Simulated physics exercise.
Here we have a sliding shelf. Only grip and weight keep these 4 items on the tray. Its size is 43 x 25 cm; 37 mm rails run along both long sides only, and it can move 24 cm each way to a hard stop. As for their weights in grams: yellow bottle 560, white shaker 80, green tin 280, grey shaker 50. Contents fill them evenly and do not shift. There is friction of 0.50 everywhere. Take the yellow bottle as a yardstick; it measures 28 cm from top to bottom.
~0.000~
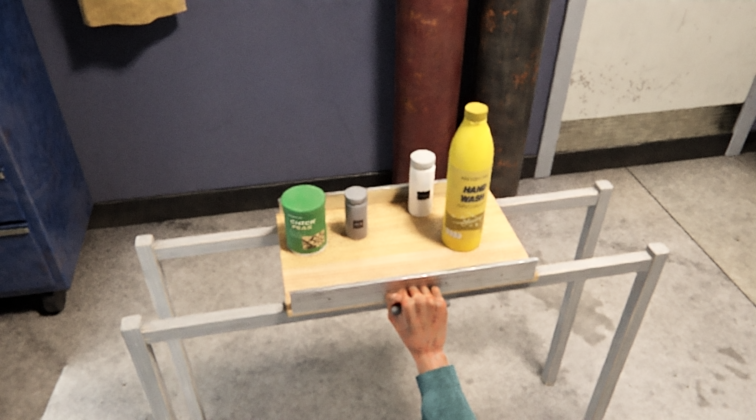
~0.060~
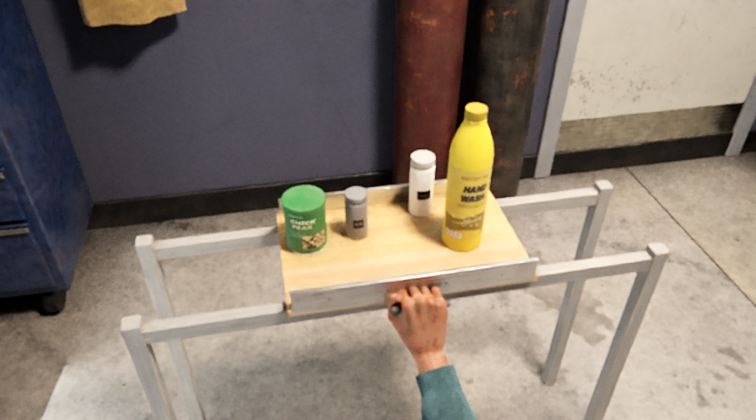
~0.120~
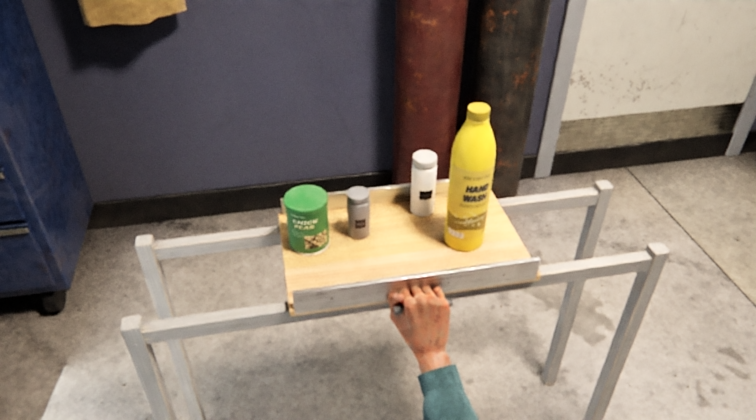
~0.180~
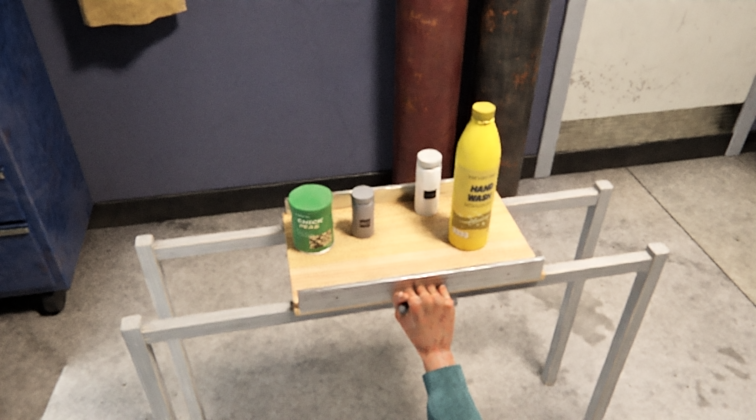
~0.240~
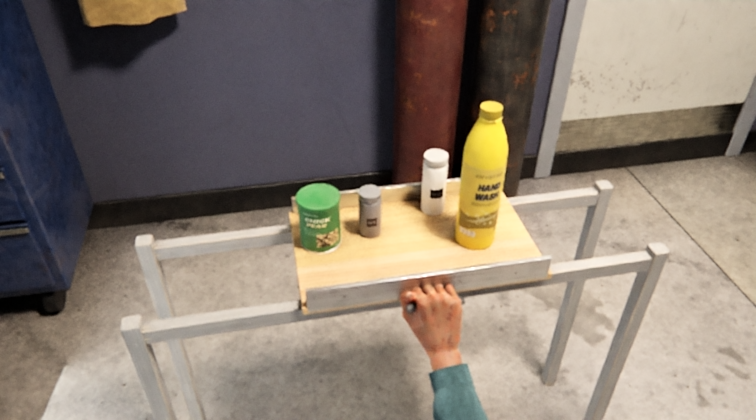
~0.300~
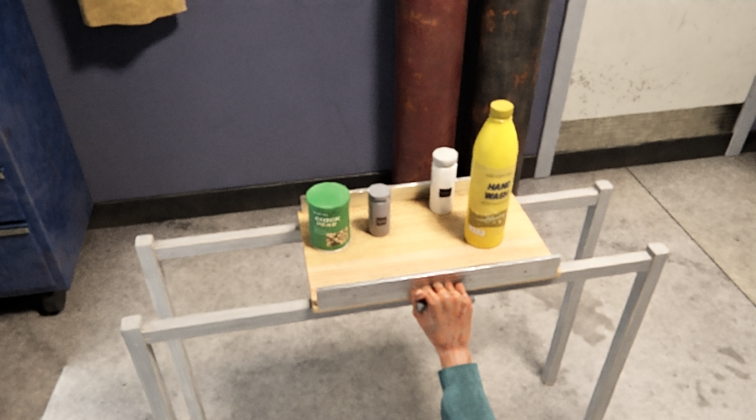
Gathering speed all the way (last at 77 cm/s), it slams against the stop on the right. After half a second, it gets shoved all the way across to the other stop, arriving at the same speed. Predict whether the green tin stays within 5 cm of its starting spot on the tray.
My guess is it ends up close to its start.
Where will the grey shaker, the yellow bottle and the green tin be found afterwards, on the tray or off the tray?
When everything stops, the grey shaker is still in bounds, the yellow bottle is out of bounds, and the green tin is still in bounds.
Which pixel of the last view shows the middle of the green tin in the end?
Near (170, 237).
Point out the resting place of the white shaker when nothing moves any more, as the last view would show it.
About (331, 210).
After 0.90 s, tray has slid 24 cm right; yellow bottle now off the tray; green tin moved 5 cm near (458, 202); white shaker on its side.
After 1.30 s, tray has slid 23 cm right; green tin moved 5 cm near (455, 203); white shaker on its side; grey shaker on its side.
After 2.20 s, tray has slid 10 cm left; green tin moved 5 cm near (279, 224); white shaker on its side; grey shaker on its side.
In the end (3.0 s), off the tray, yellow bottle; toppled on the tray, white shaker and grey shaker; the last one under 5 cm from the start. In the last view, green tin near (170, 237).
